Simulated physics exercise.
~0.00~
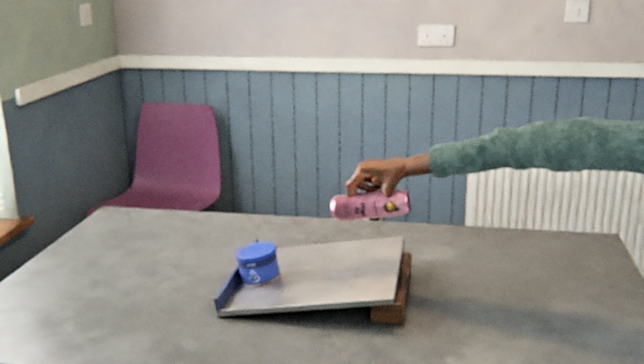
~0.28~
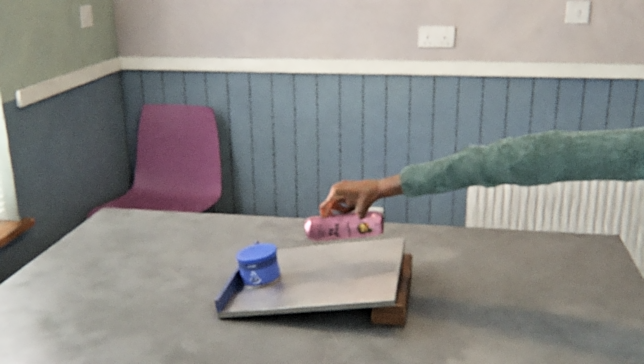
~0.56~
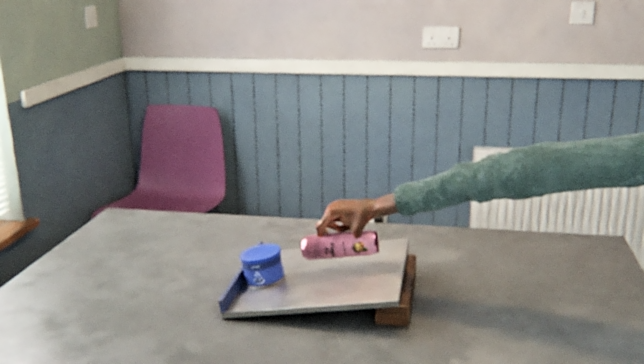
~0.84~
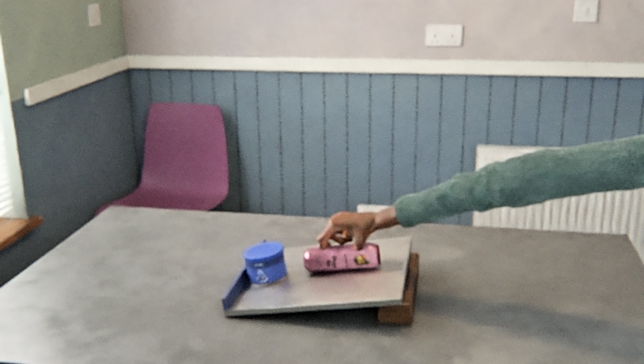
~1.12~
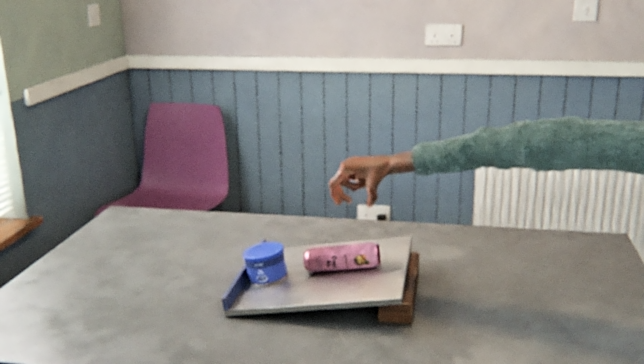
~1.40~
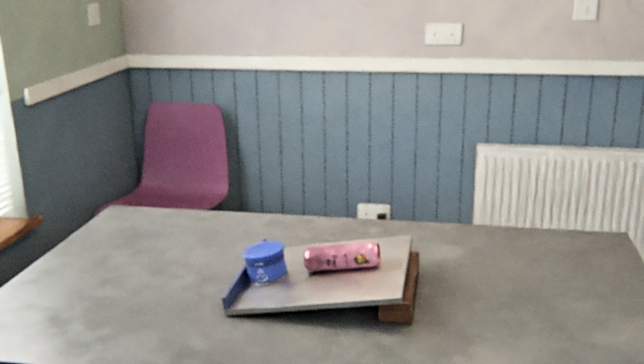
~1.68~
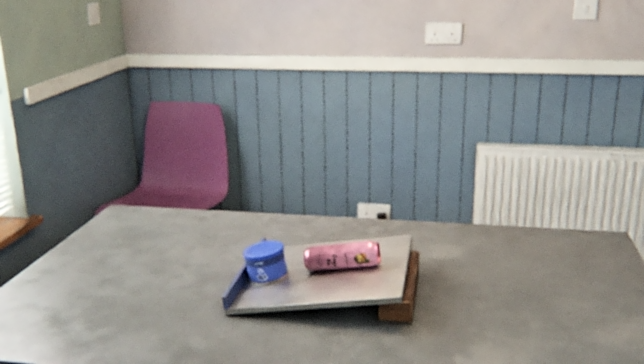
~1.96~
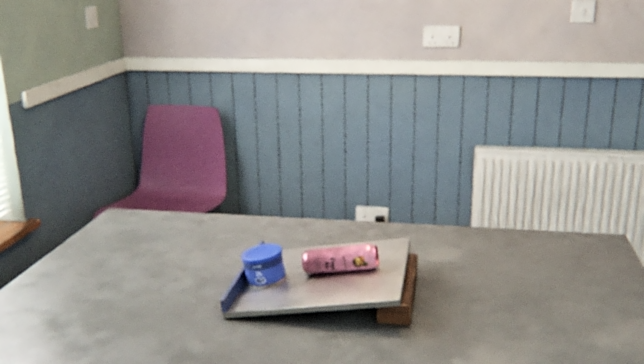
On a tilted board beside a blue tub, a hand lays a pink can, which stays put.
